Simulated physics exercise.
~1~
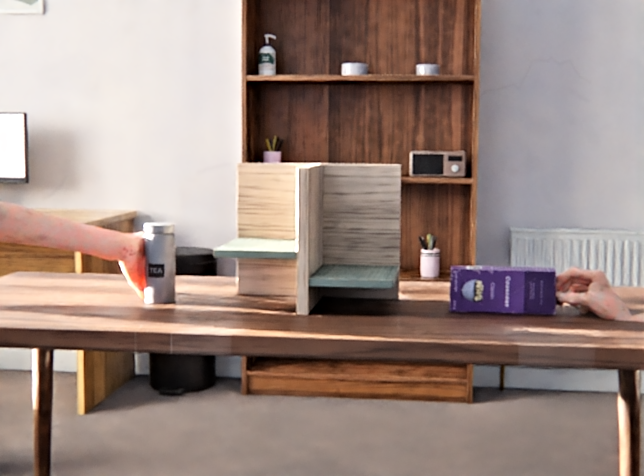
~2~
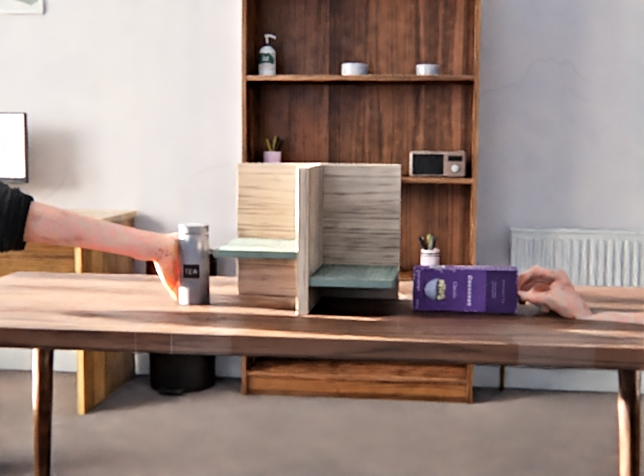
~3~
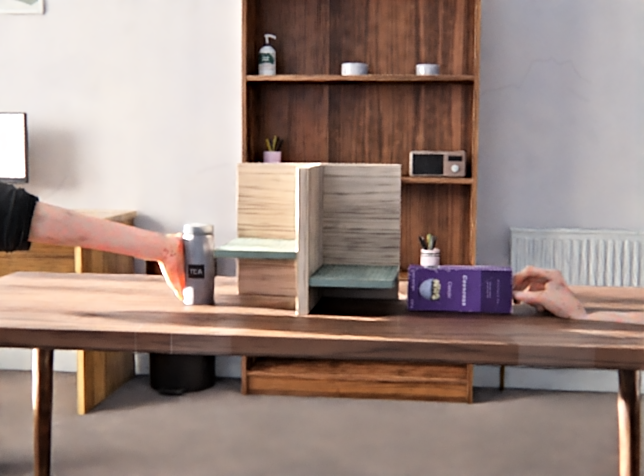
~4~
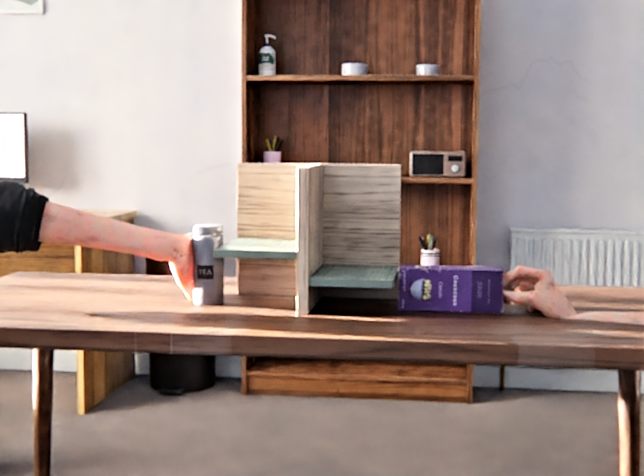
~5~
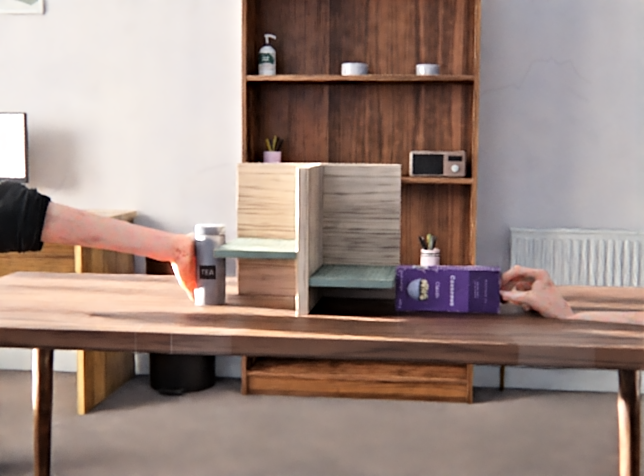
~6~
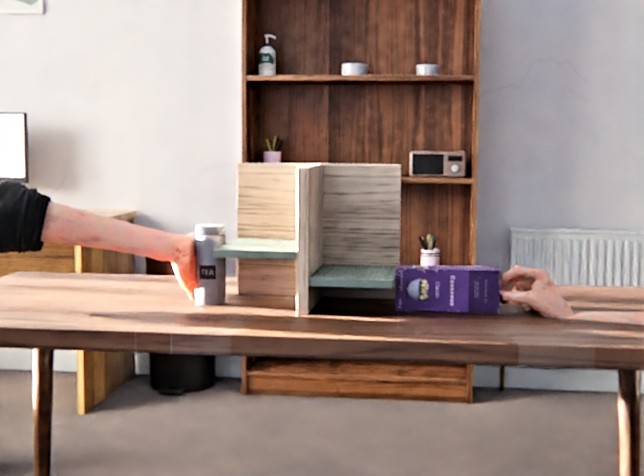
Two hands sliding a grey jar and a purple packet inward along a wooden table, both stopping at a low shelf's edges.
